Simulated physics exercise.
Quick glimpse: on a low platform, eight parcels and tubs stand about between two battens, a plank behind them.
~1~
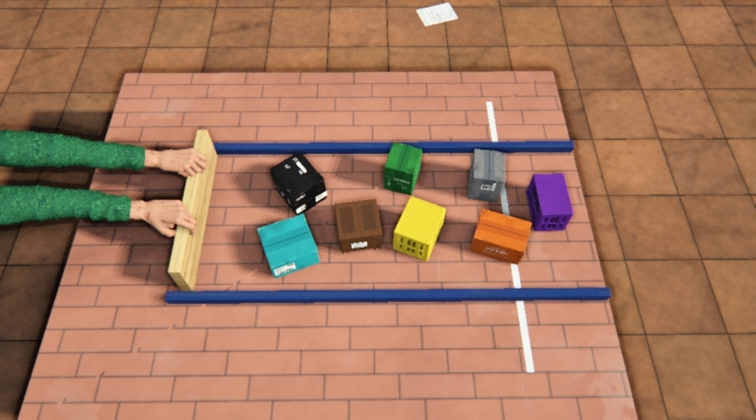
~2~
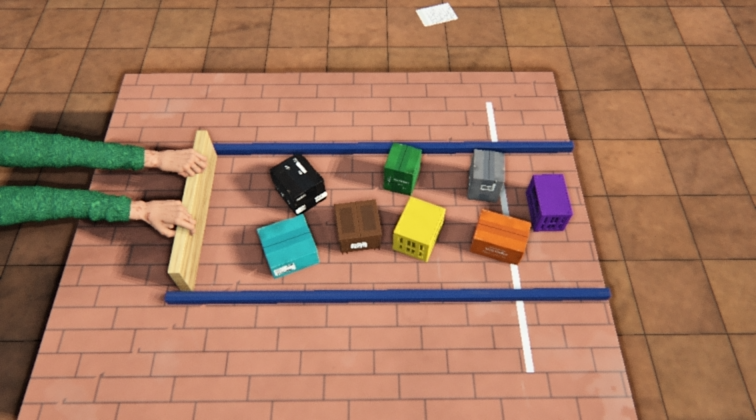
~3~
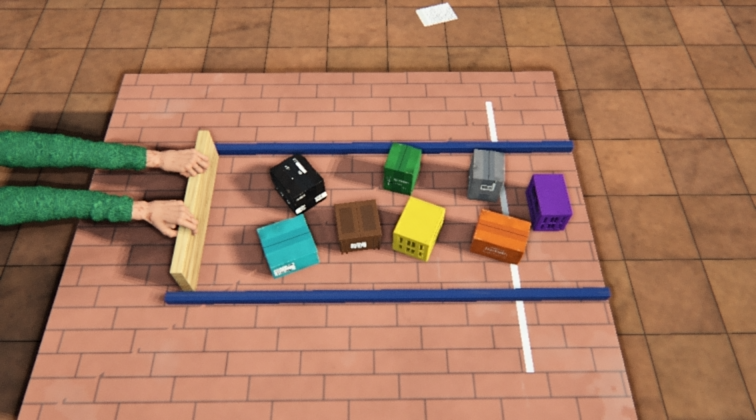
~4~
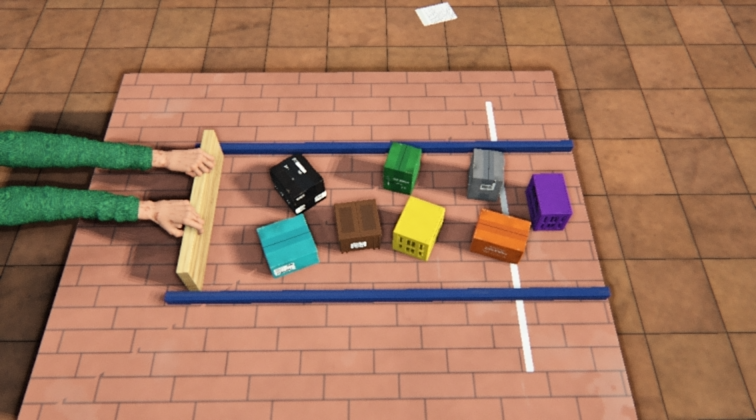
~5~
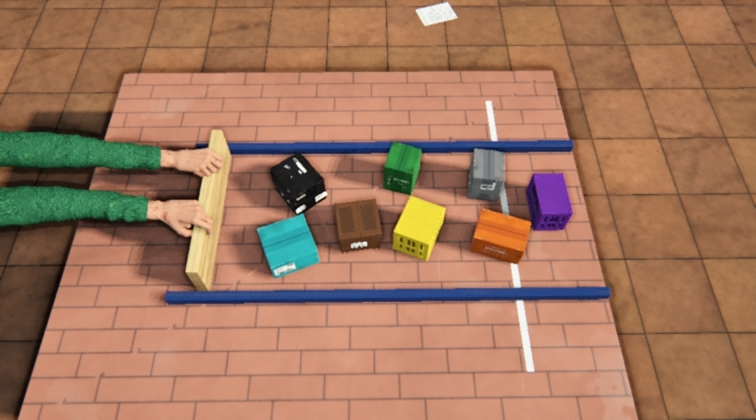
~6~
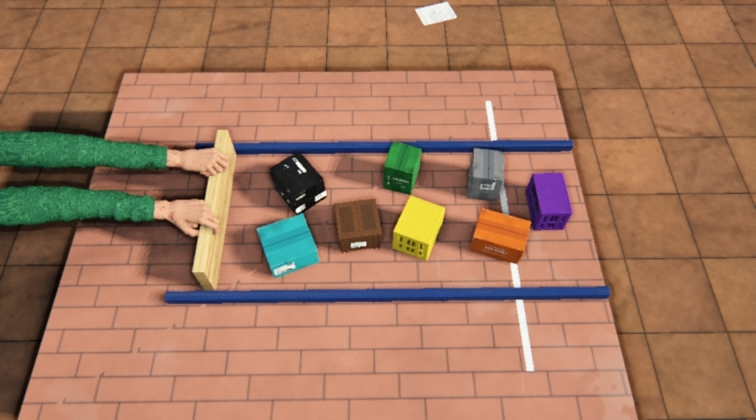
In the video, two green-sleeved hands hold a plank upright behind eight colourful parcels and tubs standing between two blue battens on a low platform. The hands slide the plank slightly to the right, while the objects stay still.
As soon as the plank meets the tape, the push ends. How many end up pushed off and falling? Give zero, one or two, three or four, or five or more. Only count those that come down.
It is going to spill three or four of them.
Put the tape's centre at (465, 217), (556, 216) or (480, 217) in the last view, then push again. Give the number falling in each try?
So, reaching the ground: 1, then 5, then 1.
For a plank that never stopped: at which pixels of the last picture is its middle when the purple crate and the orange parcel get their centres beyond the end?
The middle is at (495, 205) when it's the purple crate, and at (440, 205) when it's the orange parcel.
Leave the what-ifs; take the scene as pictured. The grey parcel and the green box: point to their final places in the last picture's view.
The grey parcel comes to rest at (555, 173), and the green box comes to rest at (517, 152).
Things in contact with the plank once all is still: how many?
3 touch it.
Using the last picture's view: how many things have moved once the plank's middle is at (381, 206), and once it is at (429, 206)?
The first count is 6, and then it's 7.
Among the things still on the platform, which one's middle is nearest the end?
It's the brown tote that is foremost.
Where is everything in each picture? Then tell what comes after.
In the first picture, purple crate (549, 203); orange parcel (500, 237); grey parcel (486, 176); plank (196, 208); tape (507, 218).
In the second picture, orange parcel (500, 238); brown tote (358, 227).
In the third picture, grey parcel (486, 176); turquoise parcel (288, 246).
In the fourth picture, purple crate (548, 202); green box (402, 169).
In the fifth picture, orange parcel (500, 237); yellow crate (419, 229).
In the sixth picture, purple crate (548, 202); orange parcel (500, 236); grey parcel (486, 175); plank (217, 208); tape (506, 217).
Early on, none off yet; purple crate at rest near (548, 202); orange parcel at rest near (500, 236); grey parcel at rest near (486, 175).
A while later, none off yet; purple crate at rest near (548, 201); orange parcel travelled about its own width near (565, 239); grey parcel at rest near (486, 175).
Finally, the number that fall off is three or four; lost, yellow crate, orange parcel and purple crate.
